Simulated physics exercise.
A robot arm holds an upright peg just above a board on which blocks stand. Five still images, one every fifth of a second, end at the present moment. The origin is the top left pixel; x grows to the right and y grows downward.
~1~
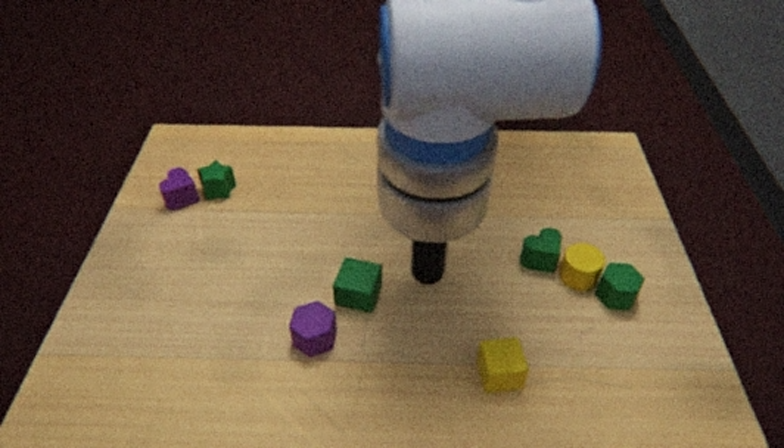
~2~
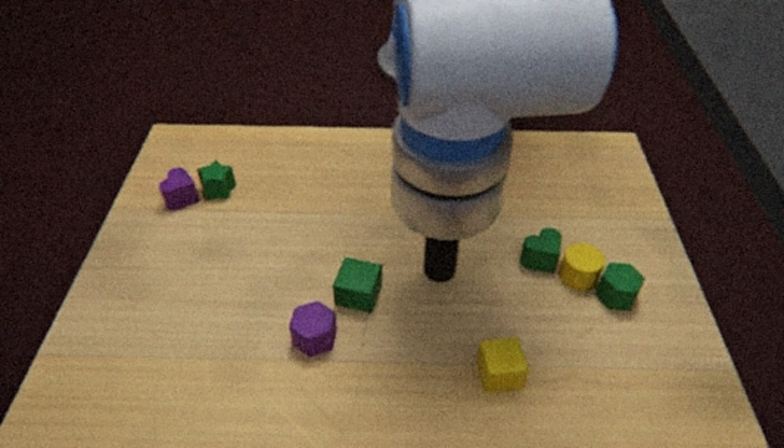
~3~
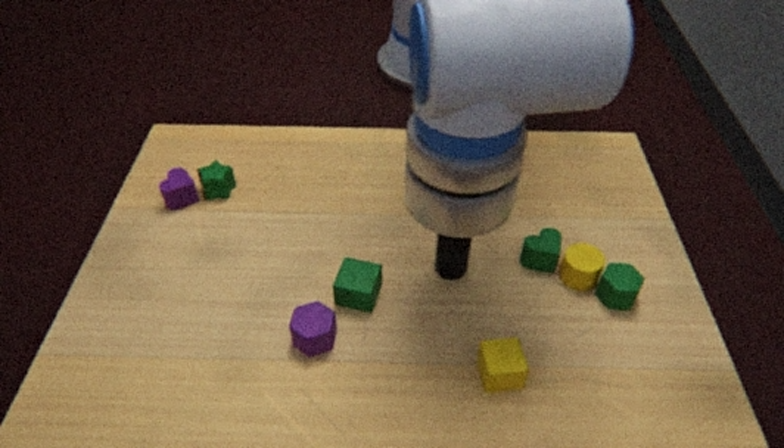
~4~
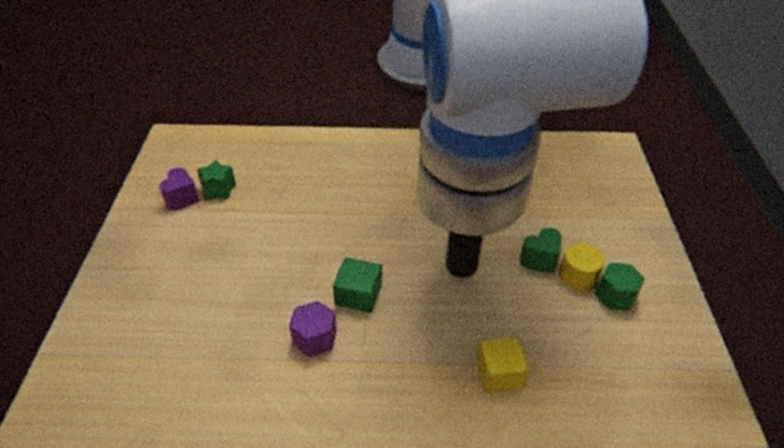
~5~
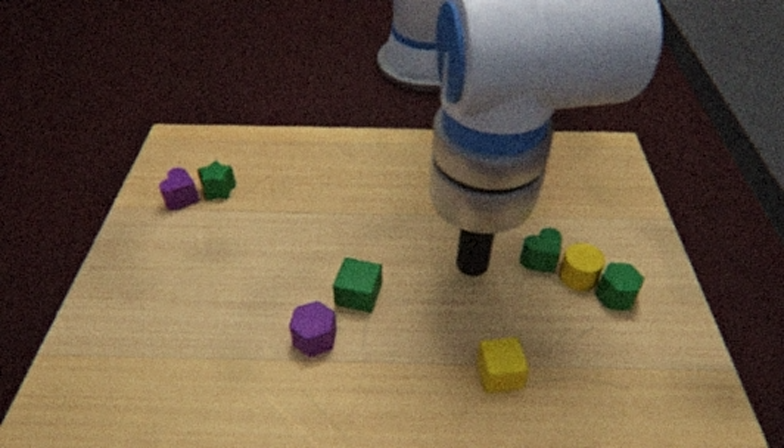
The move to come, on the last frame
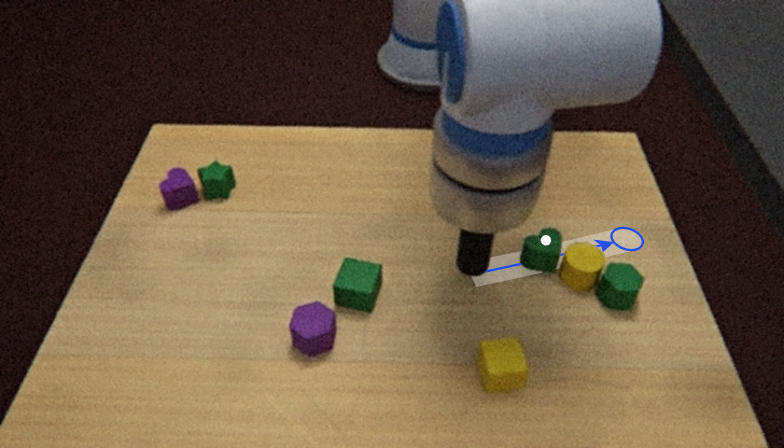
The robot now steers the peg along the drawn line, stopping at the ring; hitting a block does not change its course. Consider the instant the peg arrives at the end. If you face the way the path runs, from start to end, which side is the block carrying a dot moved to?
Taking start-to-end as forward, the block's sideways shift goes to the left.
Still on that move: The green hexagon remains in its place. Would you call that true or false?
My answer: False.
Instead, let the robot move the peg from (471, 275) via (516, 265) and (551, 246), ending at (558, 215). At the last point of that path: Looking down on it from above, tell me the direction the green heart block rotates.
The answer is clockwise.
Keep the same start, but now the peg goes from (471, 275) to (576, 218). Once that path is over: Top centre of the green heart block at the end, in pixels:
At pixel (583, 234).
The line goes in a line from (471, 275) to (627, 239); the dot is on the green heart block.
On the path given first. One third of the way, peg (529, 254); green heart block (561, 234), turned 35° clockwise.
Two thirds of the way, peg (581, 242); green heart block (601, 216), turned 30° clockwise; yellow circular block (601, 257); green hexagon (634, 282).
At the end, peg (631, 230); green heart block (626, 198), turned 15° anticlockwise; yellow circular block (601, 257); green hexagon (634, 282).
